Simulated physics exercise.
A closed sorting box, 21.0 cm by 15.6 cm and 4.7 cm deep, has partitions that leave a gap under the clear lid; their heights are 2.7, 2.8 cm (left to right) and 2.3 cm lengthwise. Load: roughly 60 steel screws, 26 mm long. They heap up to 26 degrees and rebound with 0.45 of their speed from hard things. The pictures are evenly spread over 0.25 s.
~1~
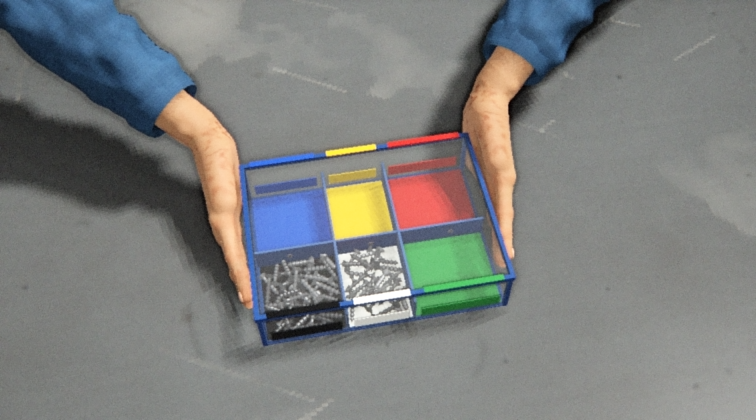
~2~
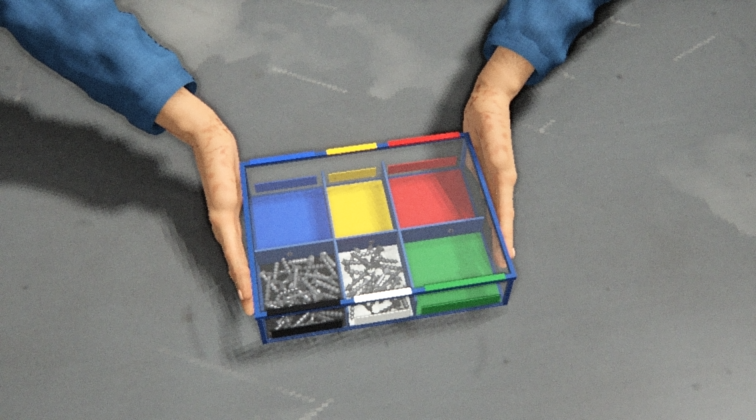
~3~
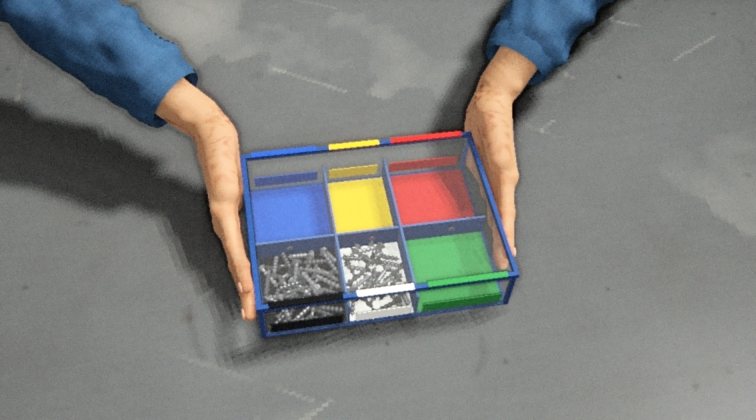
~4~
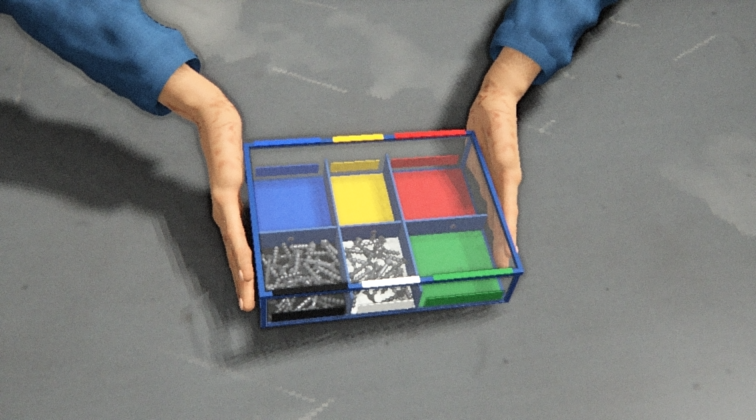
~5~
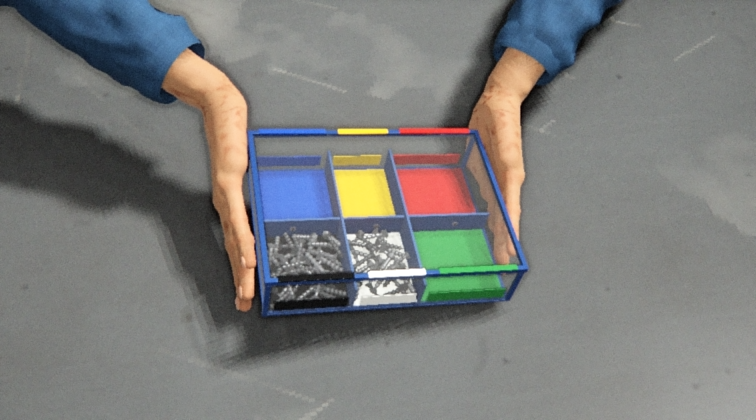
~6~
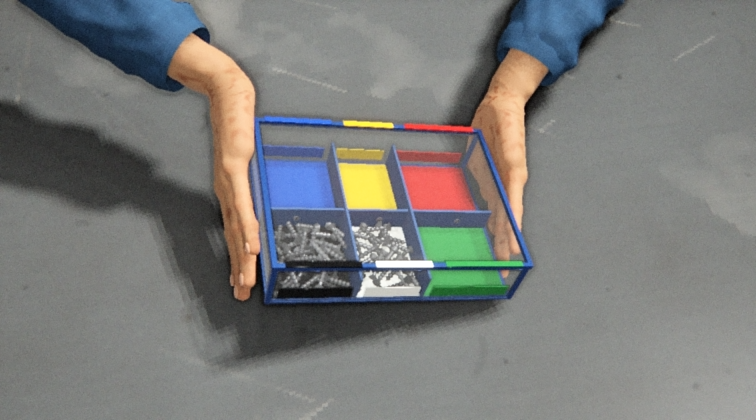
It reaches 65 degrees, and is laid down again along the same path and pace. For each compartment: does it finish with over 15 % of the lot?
Red: No, blue: No, green: No, yellow: No, white: Yes, black: Yes.
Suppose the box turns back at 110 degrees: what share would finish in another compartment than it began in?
About 95 per cent.
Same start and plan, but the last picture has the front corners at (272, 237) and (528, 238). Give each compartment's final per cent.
Red 5; blue 0; green 0; yellow 10; white 40; black 45.
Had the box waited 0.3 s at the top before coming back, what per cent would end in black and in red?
Black 55, red 0.
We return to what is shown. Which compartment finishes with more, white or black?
The black compartment.
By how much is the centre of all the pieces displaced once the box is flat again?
Some 2.0 cm.
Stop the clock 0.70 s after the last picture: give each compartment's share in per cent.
Red 0, blue 0, green 0, yellow 0, white 40, black 60.
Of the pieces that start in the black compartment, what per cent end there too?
About 90 per cent.
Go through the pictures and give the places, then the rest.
In the first frame, box tilt 0 degrees, front corners at (259, 317) and (510, 276); white 40 %, black 60 %.
In the second frame, box tilt 1 degrees, front corners at (260, 314) and (511, 275).
In the third frame, box tilt 3 degrees, front corners at (261, 306) and (513, 273), lowest corner right back.
In the fourth frame, box tilt 7 degrees, front corners at (265, 294) and (518, 270), lowest corner right back.
In the fifth frame, box tilt 12 degrees, front corners at (270, 280) and (522, 267), lowest corner right back.
In the sixth frame, box tilt 16 degrees, front corners at (277, 265) and (527, 264), lowest corner right back; white 40 %, black 60 %.
Then, 0.70 s after the last picture, tilt 64 degrees; white 40 %, black 60 %.
Then, 1.16 s after the last picture, tilt 27 degrees; white 45 %, black 55 %.
Then, 1.70 s after the last picture, tilt 0 degrees; white 45 %, black 55 %.
In the end, red 0 %, blue 0 %, green 0 %, yellow 0 %, white 45 %, black 55 %.
